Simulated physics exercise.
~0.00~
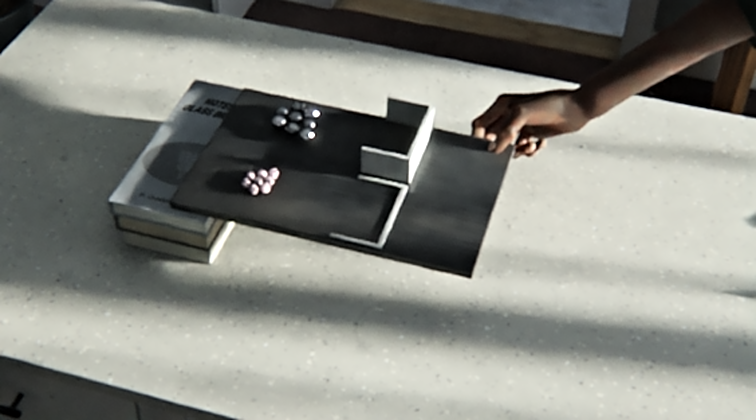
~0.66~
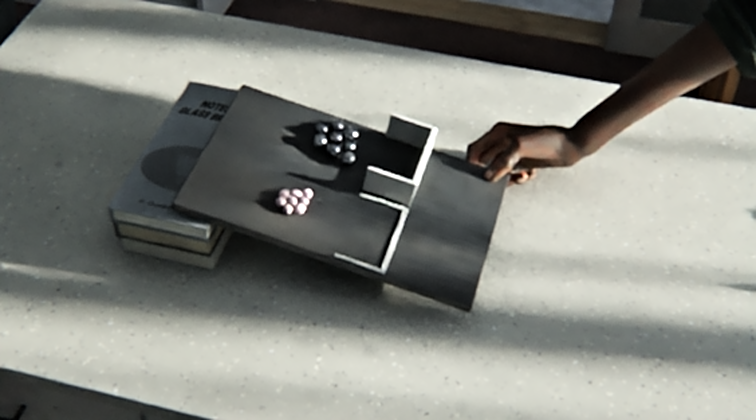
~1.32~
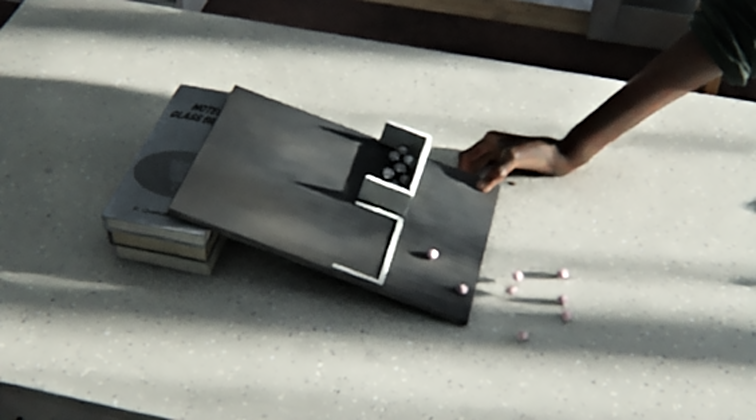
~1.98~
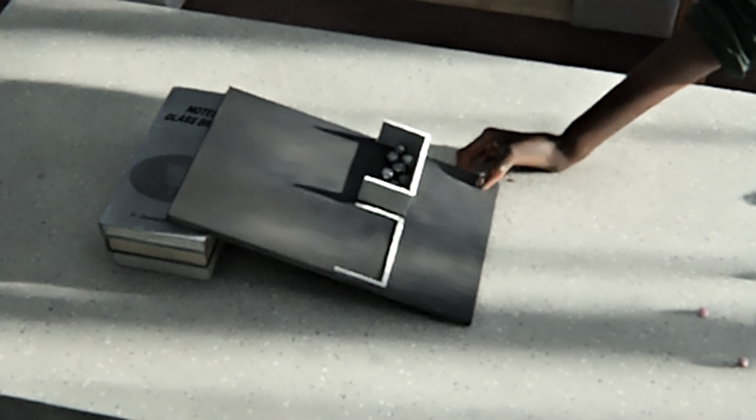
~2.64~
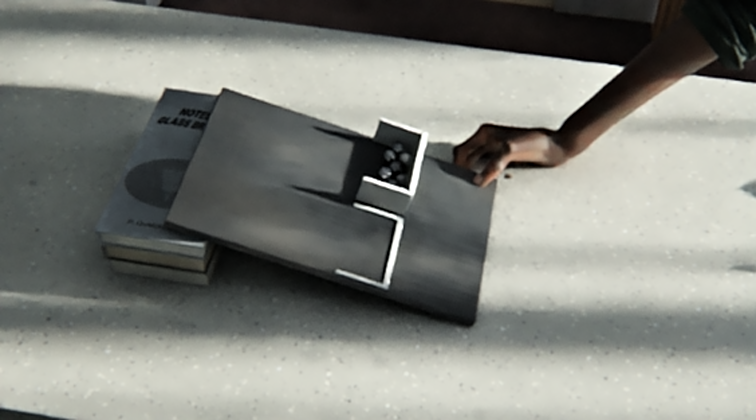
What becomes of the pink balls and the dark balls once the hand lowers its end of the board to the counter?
The pink balls go over the near white barrier and roll away across the counter, while the dark balls are stopped and pile up behind the far barrier.
